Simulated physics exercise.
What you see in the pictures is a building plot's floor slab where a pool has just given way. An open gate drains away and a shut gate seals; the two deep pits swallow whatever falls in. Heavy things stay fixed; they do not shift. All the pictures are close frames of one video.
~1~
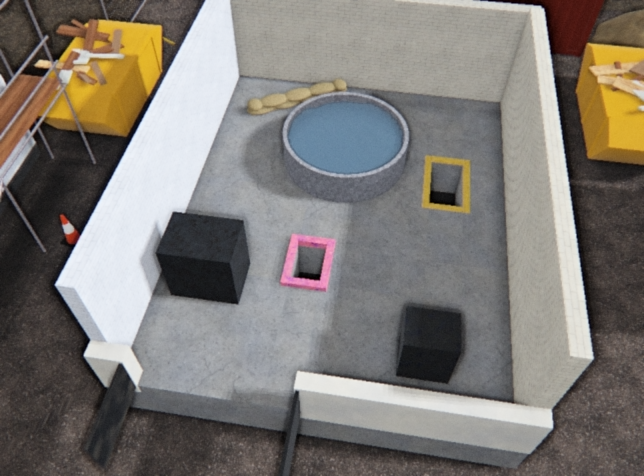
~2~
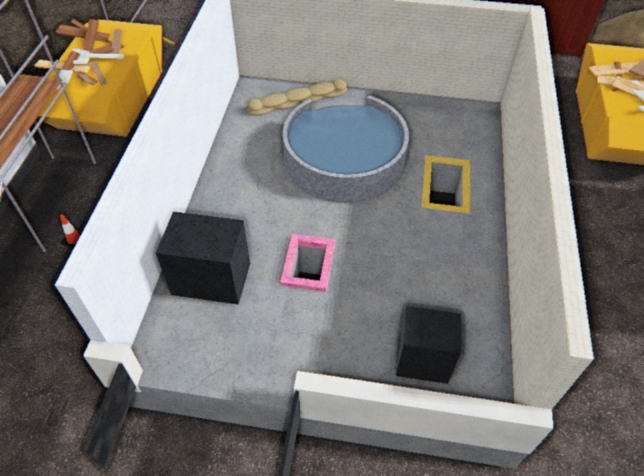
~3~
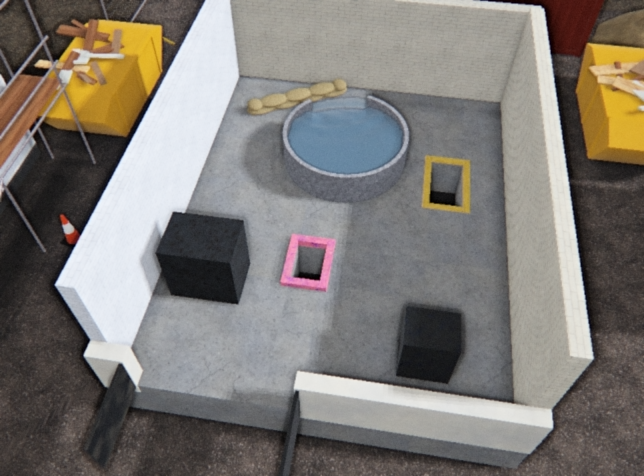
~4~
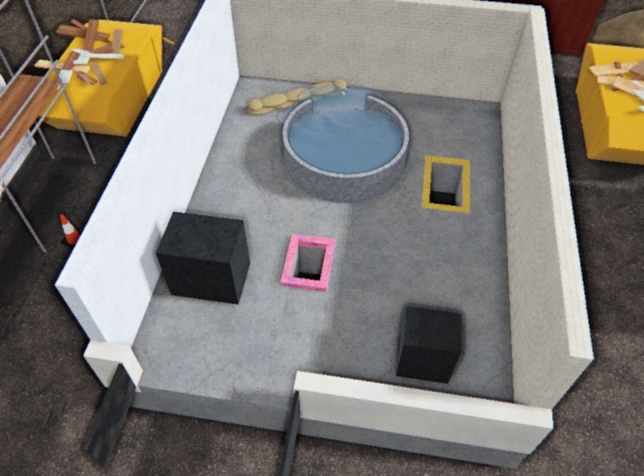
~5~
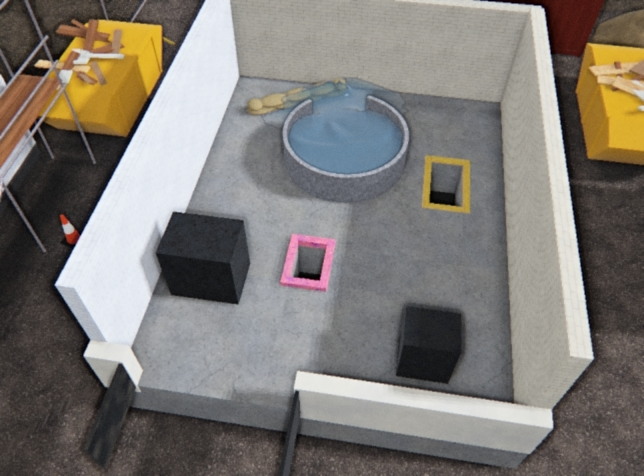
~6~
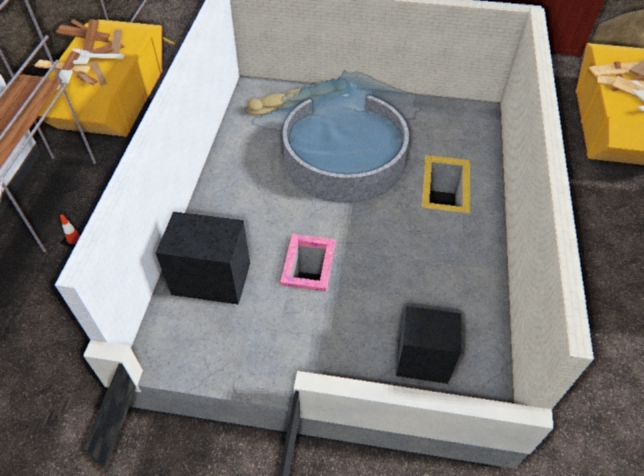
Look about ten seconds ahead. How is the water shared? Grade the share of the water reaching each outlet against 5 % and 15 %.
By my reckoning the gate lands between 5 and 15 %, the yellow pit goes over 15 %, the pink pit stays under 5 %.
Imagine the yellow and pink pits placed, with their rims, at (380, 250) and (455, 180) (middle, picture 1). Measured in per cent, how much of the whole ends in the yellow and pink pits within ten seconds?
The yellow pit takes 8 per cent, and the pink pit takes 2 per cent.
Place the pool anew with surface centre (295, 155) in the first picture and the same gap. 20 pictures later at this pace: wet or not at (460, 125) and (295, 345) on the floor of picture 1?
One after the other, they come out submerged and spared.
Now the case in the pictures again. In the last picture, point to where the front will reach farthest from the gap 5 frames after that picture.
My best guess is about (466, 102).
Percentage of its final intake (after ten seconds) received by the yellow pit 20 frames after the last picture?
My figure is 10 in a hundred.
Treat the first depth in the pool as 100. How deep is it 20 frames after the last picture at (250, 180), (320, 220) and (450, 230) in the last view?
Readings in order: Around 4, 0 and 2 %.
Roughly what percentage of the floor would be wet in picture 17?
Roughly 35 percent.
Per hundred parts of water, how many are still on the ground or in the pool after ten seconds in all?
Roughly 74 parts in every hundred.
A moment on, water covers 15 % of the floor; the gate 0 %, the yellow pit 0 %, the pink pit 0 %.
Next, water covers 35 % of the floor; the gate 0 %, the yellow pit 0 %, the pink pit 0 %.
Then, water covers 45 % of the floor; the gate 0 %, the yellow pit 1 %, the pink pit 0 %.
Later, water covers 70 % of the floor; the gate 1 %, the yellow pit 9 %, the pink pit 0 %.
In the end, water covers 90 % of the floor; the gate 8 %, the yellow pit 17 %, the pink pit 1 %.
